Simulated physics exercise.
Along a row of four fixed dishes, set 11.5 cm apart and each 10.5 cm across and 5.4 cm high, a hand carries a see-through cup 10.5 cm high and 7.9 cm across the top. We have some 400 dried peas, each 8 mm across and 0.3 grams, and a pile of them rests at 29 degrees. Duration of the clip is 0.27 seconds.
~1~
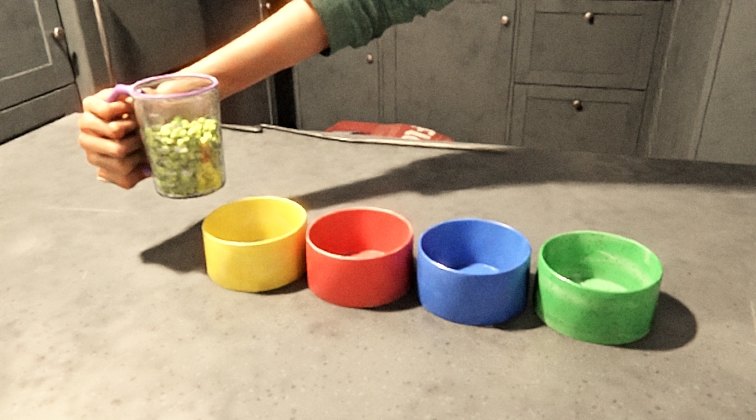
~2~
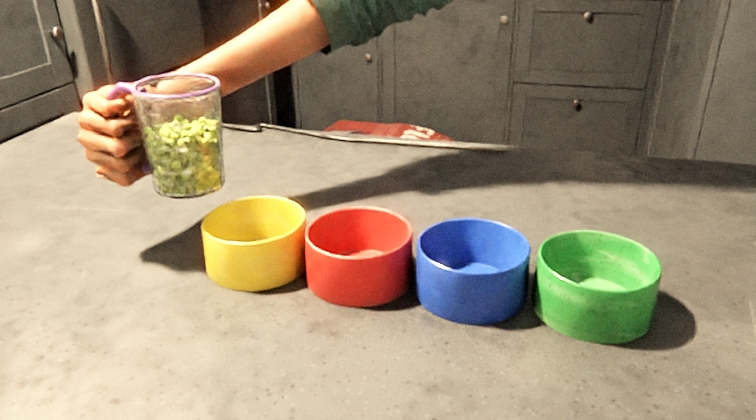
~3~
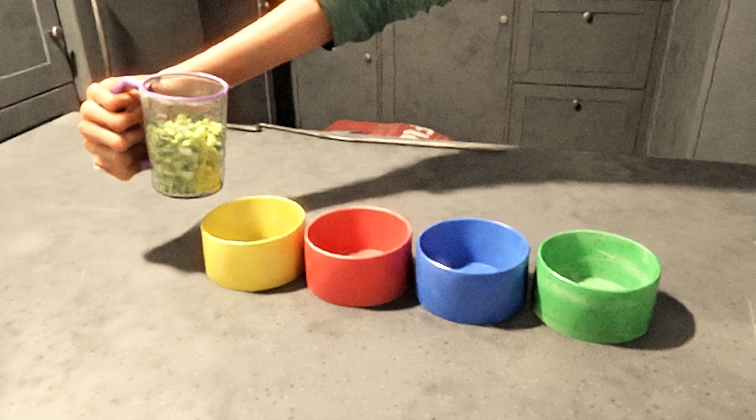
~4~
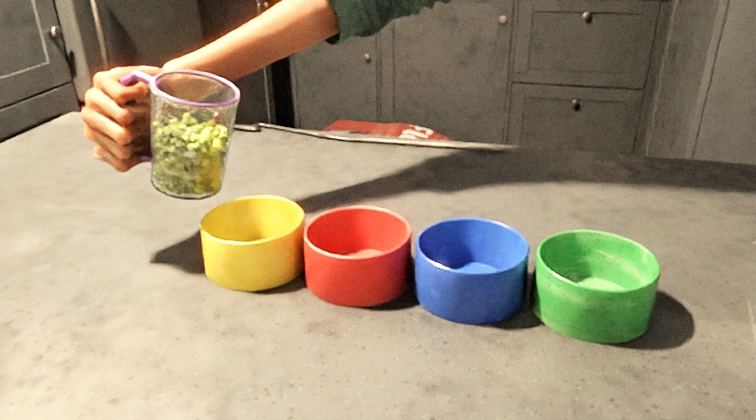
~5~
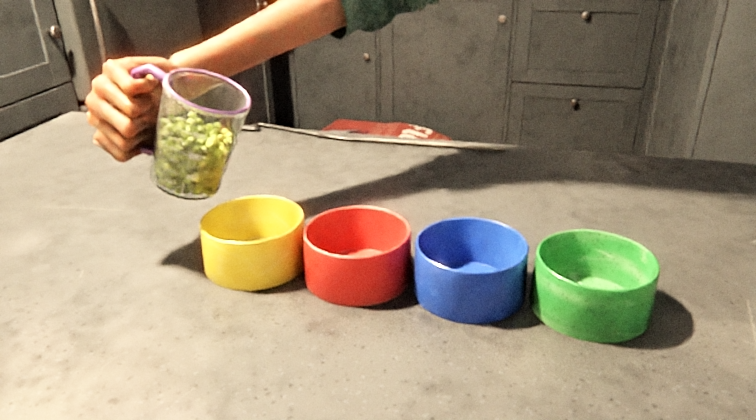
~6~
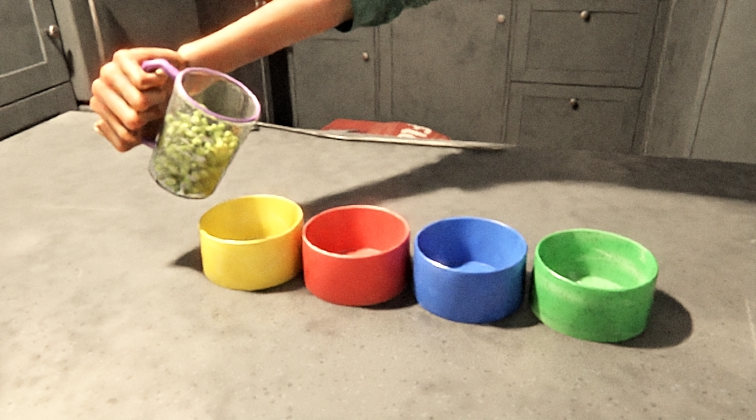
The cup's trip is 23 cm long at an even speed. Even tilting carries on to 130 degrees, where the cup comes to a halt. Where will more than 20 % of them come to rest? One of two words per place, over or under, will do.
Outcome: Red: I expect it will get more than a fifth of the pieces. Blue: I expect it will get a fifth or less of the pieces. Green: I expect it will get a fifth or less of the pieces. Yellow: I expect it will get a fifth or less of the pieces. Counter: I expect it will get a fifth or less of the pieces.
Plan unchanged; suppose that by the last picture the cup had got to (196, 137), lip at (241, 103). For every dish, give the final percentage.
The red dish keeps 100, the blue dish 0, the green dish 0 and the yellow dish 0.
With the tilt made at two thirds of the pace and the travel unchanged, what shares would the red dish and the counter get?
Then red ends at 100 and the counter at 0.
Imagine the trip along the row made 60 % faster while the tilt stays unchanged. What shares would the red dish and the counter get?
In that case: Red 70, and counter 20.
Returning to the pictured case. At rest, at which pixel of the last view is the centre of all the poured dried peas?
Est. centre at rest: (361, 255) px.
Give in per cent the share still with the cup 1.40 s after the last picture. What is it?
Roughly 0 per cent, I'd say.
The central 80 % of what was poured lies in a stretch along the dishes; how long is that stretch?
6 cm, roughly.
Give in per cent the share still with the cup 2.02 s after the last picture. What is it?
Roughly 0 per cent.
Then, 0.84 s after the last picture, tilt 130 degrees; cup holds 5 %, red 95 %.
Then, 1.40 s after the last picture, tilt 130 degrees; cup holds 0 %, red 100 %.
Then, 2.02 s after the last picture, tilt 130 degrees; cup holds 0 %, red 100 %.
In the end, red 100 %, blue 0 %, green 0 %, yellow 0 %, counter 0 %.
